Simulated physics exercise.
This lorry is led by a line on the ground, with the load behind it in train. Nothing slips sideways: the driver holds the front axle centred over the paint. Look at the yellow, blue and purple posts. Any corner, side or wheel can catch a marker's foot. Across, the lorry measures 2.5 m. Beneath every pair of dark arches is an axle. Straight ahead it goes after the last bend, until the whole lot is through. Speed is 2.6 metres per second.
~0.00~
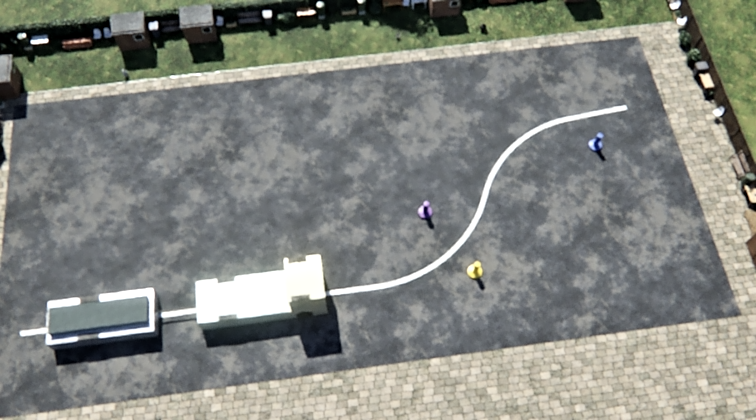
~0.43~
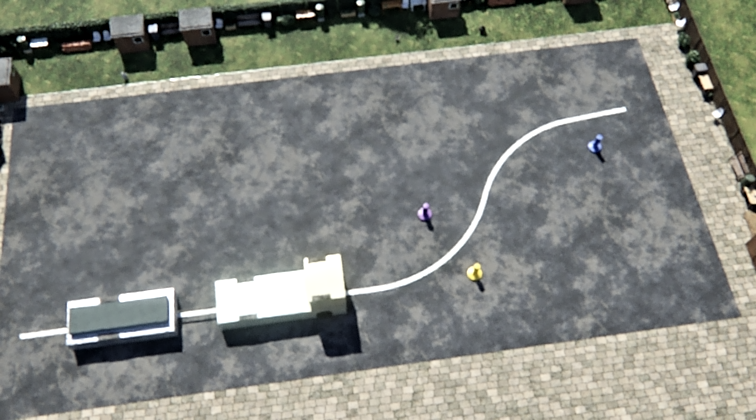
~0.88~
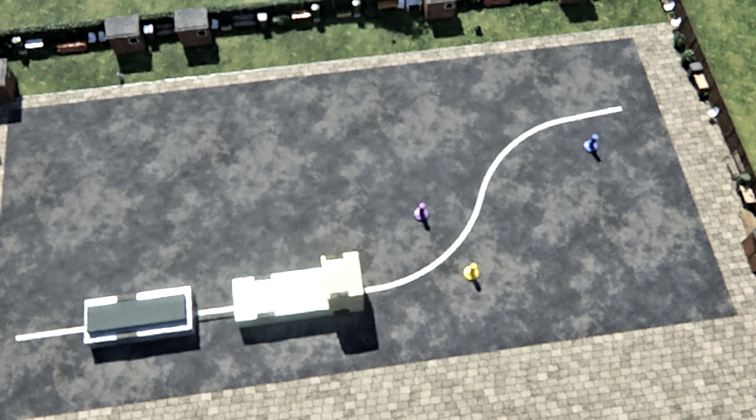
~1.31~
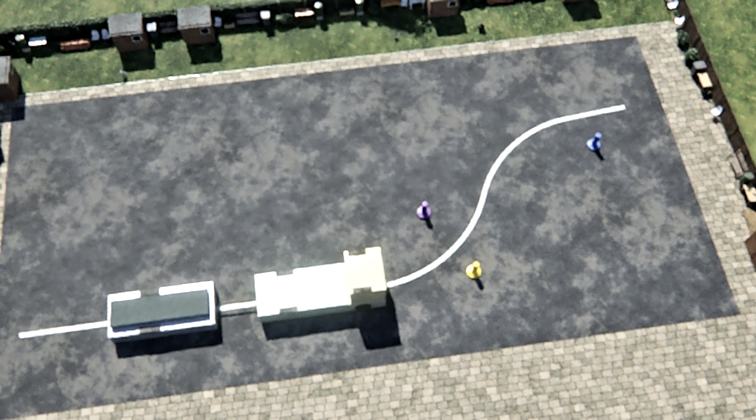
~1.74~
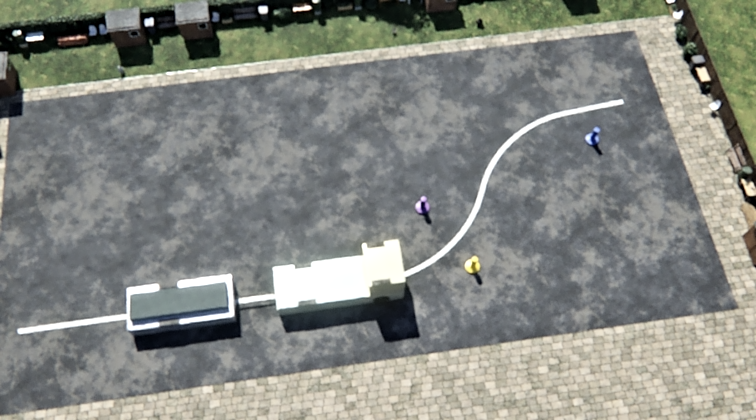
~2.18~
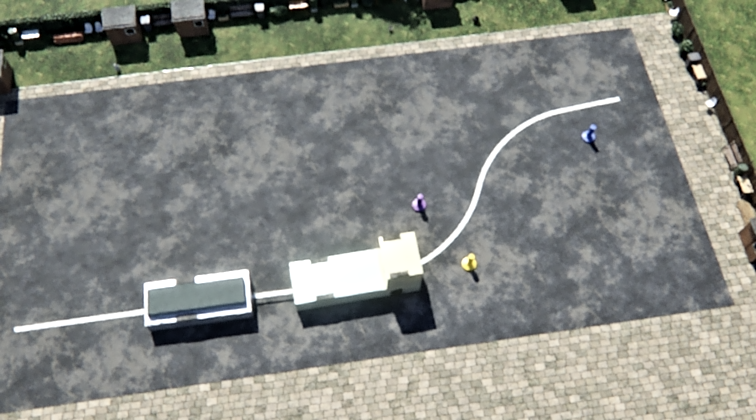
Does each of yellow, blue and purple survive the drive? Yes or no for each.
Yellow: No, blue: No, purple: No.
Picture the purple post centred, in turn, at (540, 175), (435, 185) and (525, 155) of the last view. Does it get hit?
Try 1 untouched, try 2 touched, try 3 touched.
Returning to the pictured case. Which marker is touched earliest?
Yellow.
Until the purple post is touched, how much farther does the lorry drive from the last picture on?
Contact happens once about 12.5 m more has been driven.
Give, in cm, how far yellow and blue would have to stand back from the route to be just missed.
Yellow 20 and blue 40.
Then, 3.3 s in, the last axle is at (237, 292) of the last picture, 5 cm off the line; the lorry has hit yellow.
Then, 7.0 s in, the last axle is at (382, 249) of the last picture, 135 cm off the line; the trailer has hit purple.
Then, 11.9 s in, the last axle is at (531, 135) of the last picture, 115 cm off the line; the trailer has hit blue.
Then, 16.0 s in, the last axle is at (674, 84) of the last picture, 40 cm off the line; 3 of 3 struck in all.
